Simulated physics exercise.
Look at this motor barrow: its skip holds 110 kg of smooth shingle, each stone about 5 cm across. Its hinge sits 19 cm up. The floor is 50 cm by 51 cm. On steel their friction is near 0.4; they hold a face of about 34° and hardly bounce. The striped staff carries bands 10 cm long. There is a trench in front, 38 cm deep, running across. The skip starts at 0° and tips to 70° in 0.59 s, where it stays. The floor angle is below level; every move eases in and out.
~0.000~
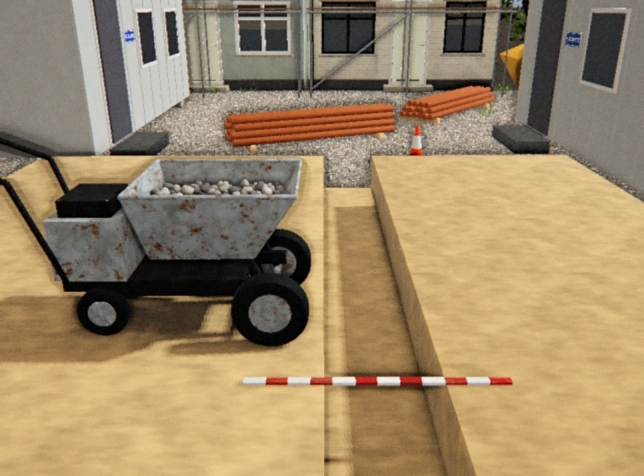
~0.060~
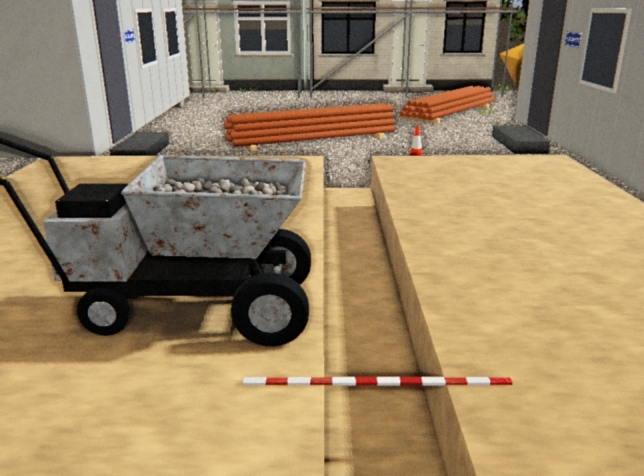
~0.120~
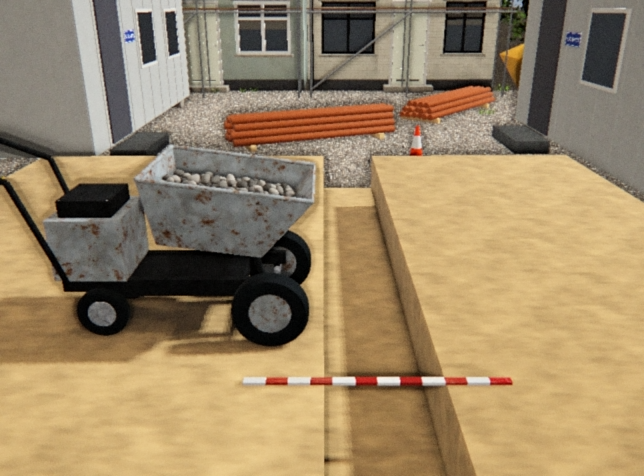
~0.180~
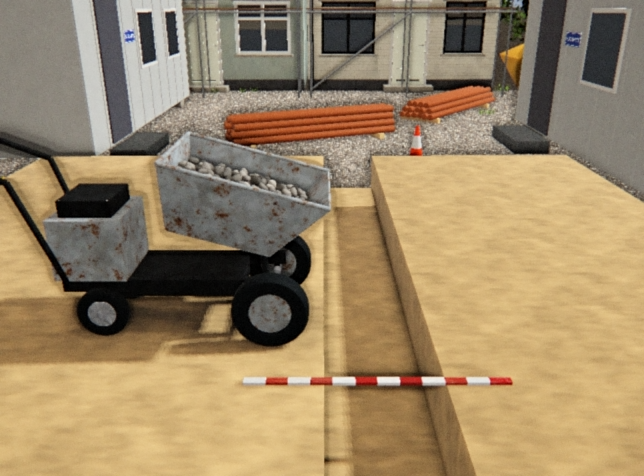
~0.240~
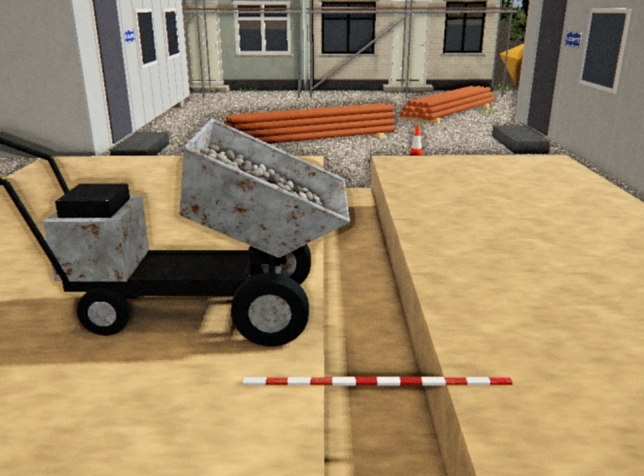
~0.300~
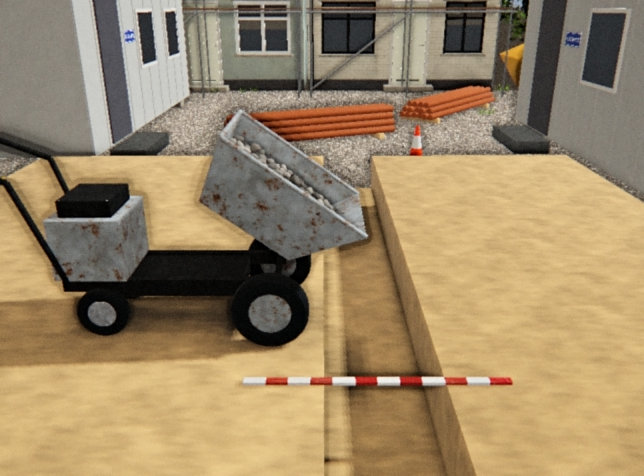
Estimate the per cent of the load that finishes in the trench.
Roughly 37 percent.
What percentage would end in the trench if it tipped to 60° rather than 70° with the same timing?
It comes out at about 30 percent.
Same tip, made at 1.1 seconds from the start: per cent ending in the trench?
Close to 55 per cent then.
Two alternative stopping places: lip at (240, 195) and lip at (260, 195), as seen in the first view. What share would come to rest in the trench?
First spot about 90, second spot about 65 per cent.
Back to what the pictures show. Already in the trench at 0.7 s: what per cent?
About 10 per cent by then.
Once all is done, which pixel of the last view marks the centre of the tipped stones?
Roughly at pixel (454, 312).
After 0.4 s the floor is at 59°; 100 % in the skip; the foremost stones are at (368, 253).
After 0.7 s the floor is at 70°; 76 % in the skip, 12 % in the trench, 12 % past the trench; the foremost stones are at (457, 305).
After 1.0 s the floor is at 70°; 21 % in the skip, 17 % in the trench, 62 % past the trench; the foremost stones are at (619, 324).
After 3.0 s the floor is at 70°; 0 % in the skip, 37 % in the trench, 63 % past the trench; the foremost stones are past the picture's edge.
